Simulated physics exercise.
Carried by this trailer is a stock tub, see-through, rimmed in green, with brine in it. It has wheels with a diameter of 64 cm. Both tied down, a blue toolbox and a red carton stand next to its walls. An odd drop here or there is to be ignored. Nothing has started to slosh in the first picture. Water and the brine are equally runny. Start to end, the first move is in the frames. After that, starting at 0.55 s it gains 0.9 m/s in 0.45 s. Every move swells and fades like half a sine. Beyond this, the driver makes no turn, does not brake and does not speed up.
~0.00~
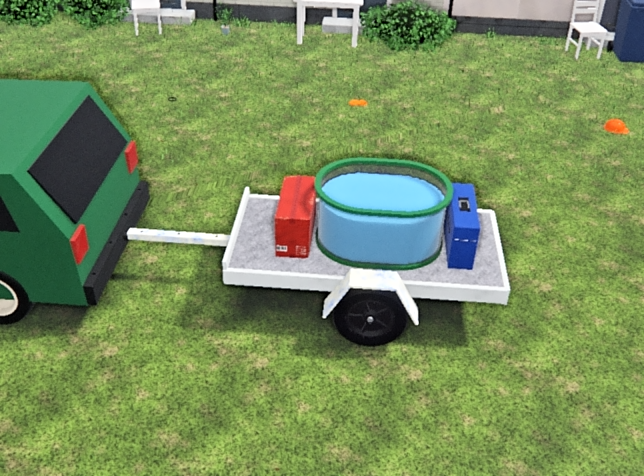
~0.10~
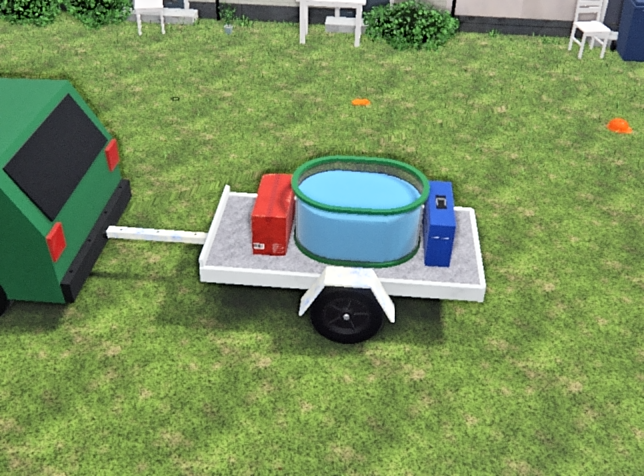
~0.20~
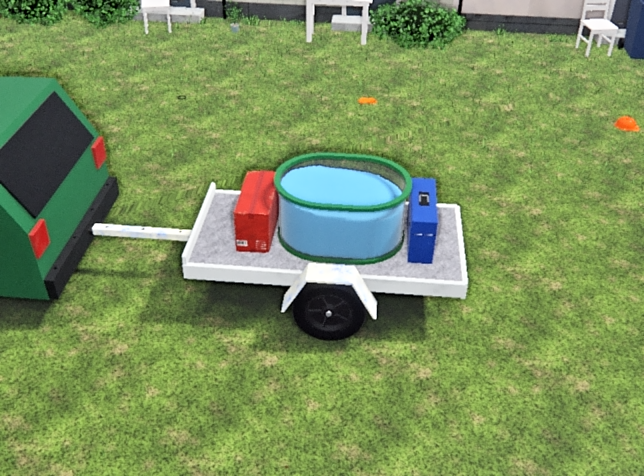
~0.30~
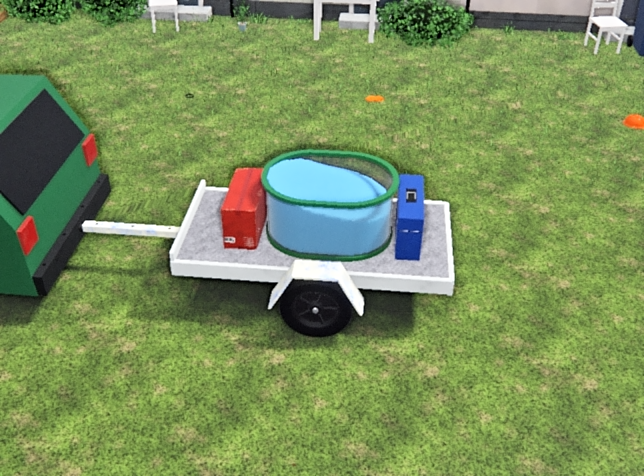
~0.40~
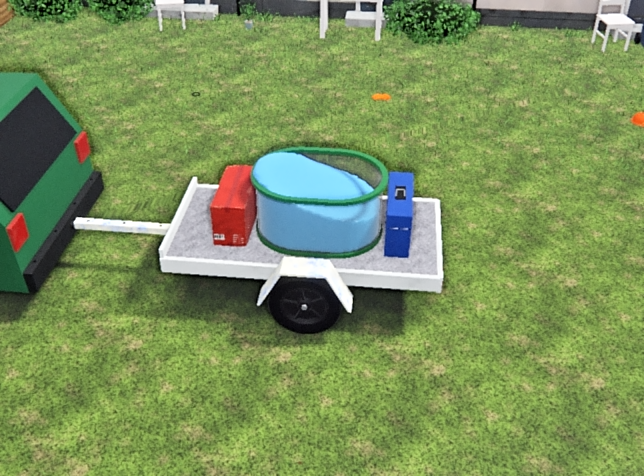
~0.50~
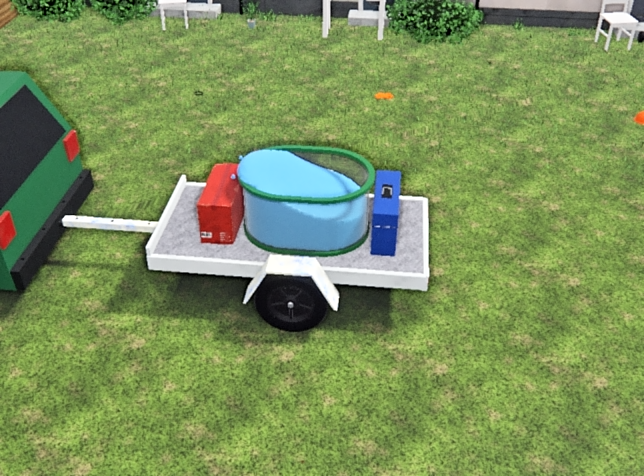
On a lawn, a green vehicle towing a white trailer leftward, water in a green-rimmed clear tub climbing toward the front.
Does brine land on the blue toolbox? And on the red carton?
Blue toolbox - struck. Red carton - struck.
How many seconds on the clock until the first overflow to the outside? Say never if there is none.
Roughly 0.8 seconds.
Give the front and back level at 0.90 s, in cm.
Around 28 cm toward the front, with 66 cm behind.
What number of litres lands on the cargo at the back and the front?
About 19 and 10 L.
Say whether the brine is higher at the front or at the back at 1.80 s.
It is heaped towards the forward side.
After 0.90 s front 29 cm, middle 40 cm, back 65 cm above the floor; the loss stands at 1 per cent, over the front.
After 1.30 s front 24 cm, middle 39 cm, back 58 cm above the floor; the loss stands at 2 per cent, mostly over the back, some over the front.
After 1.80 s front 63 cm, middle 36 cm, back 23 cm above the floor; the loss stands at 7 per cent, over the back.
After 3.98 s the loss stands at 11 per cent, over the back and the front; the blue toolbox has caught 19 litres and the red carton 10 litres.
